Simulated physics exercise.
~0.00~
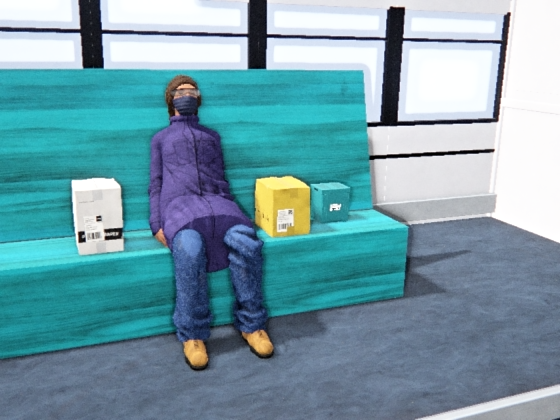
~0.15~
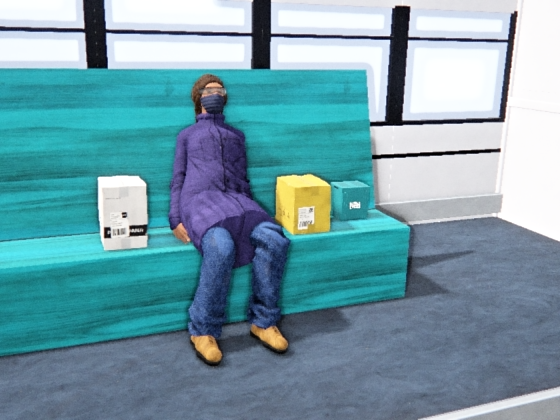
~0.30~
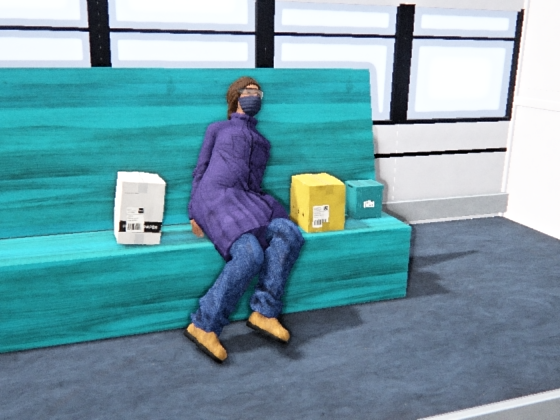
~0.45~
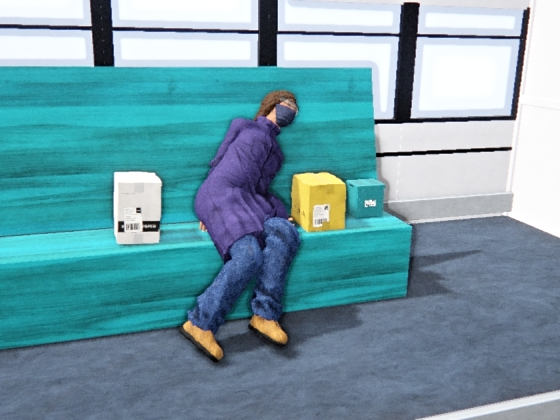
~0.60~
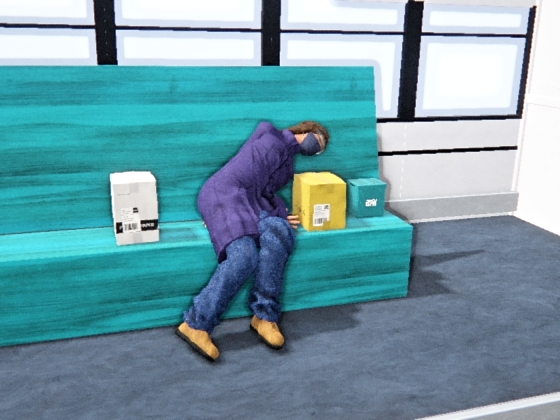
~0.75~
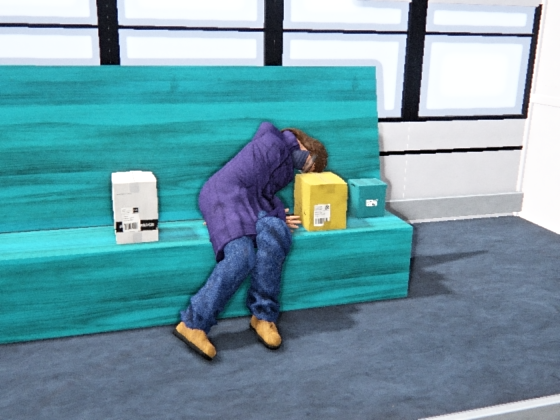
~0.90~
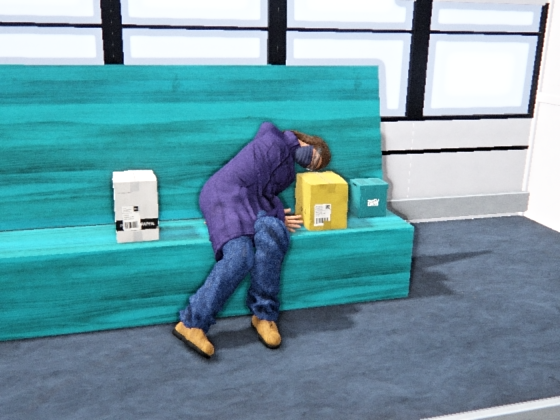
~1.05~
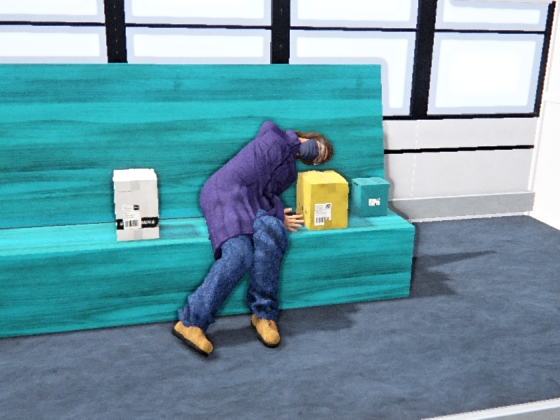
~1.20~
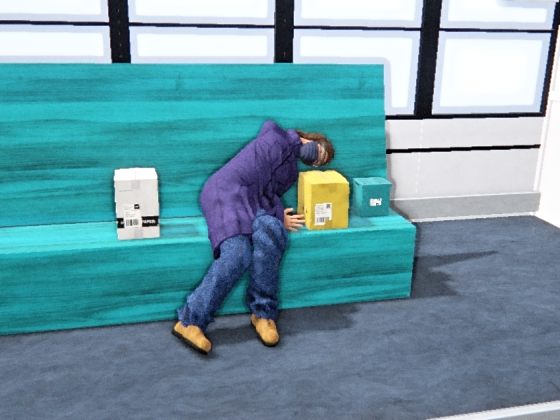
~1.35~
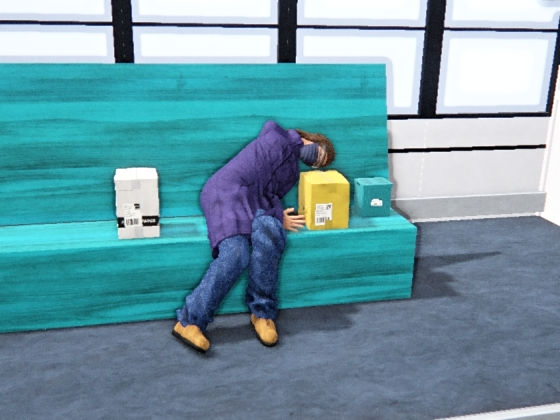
Inside a rail car, seen from the front and slightly above, a long teal bench runs along a wall of windows. A commuter in a purple coat, blue jeans, tan shoes and a dark face mask sits slumped against the backrest, with a white box to the left and a yellow box and a smaller teal one to the right. The limp sleeper leans to the right, then folds over sideways until the head droops down by the yellow box, one hand resting beside it. The view drifts gently sideways. At the end the commuter stays slumped on the seat, and all three boxes remain upright on the bench.
